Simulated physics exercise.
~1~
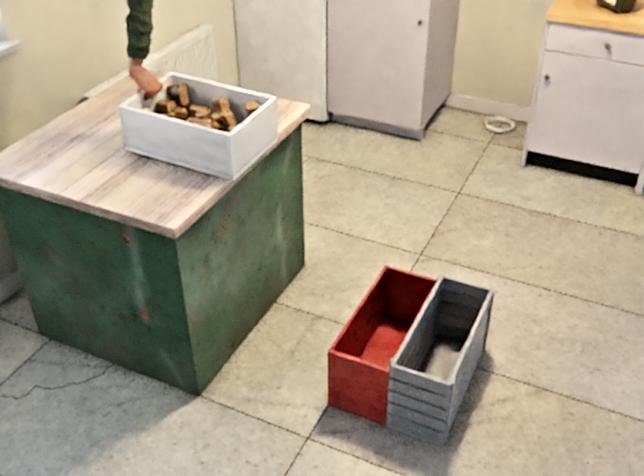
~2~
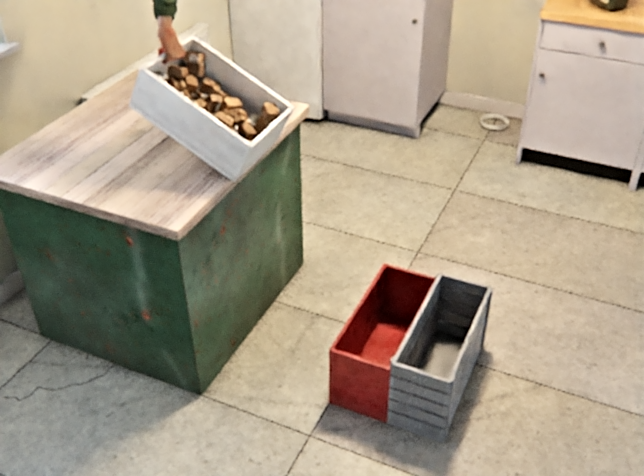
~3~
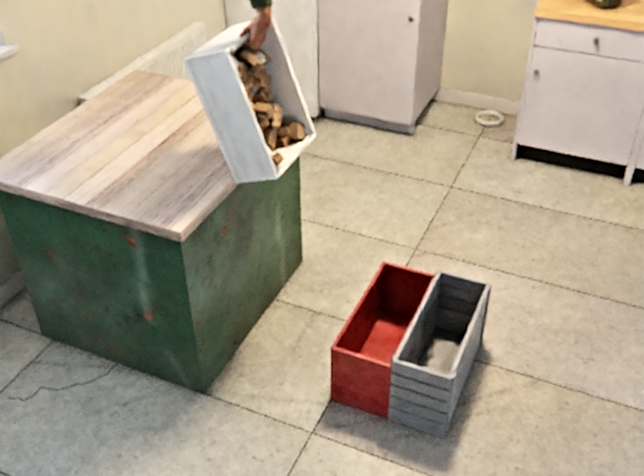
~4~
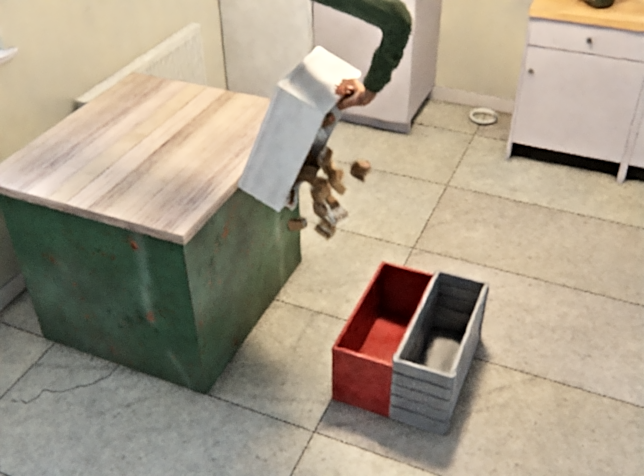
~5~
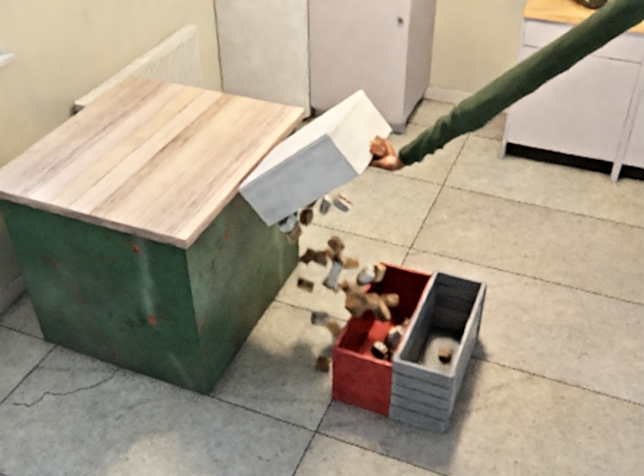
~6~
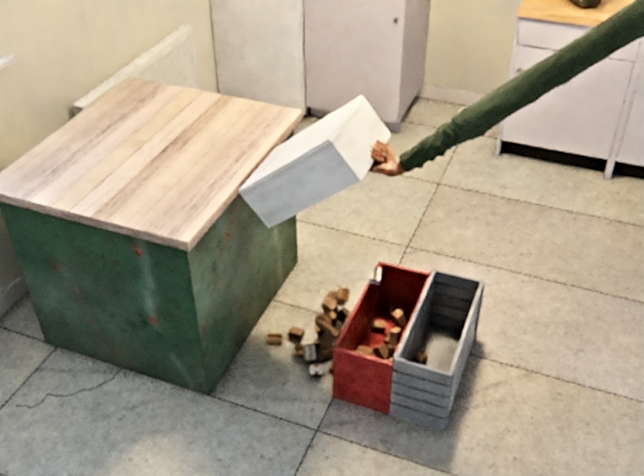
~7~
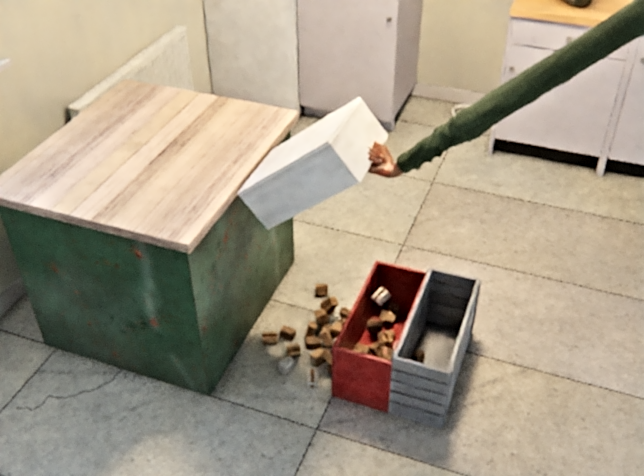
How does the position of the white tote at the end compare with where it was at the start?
At the start the white tote sits upright on top of the green bench. At the end it is farther to the right and a little lower in view, held tipped over past the bench's edge.
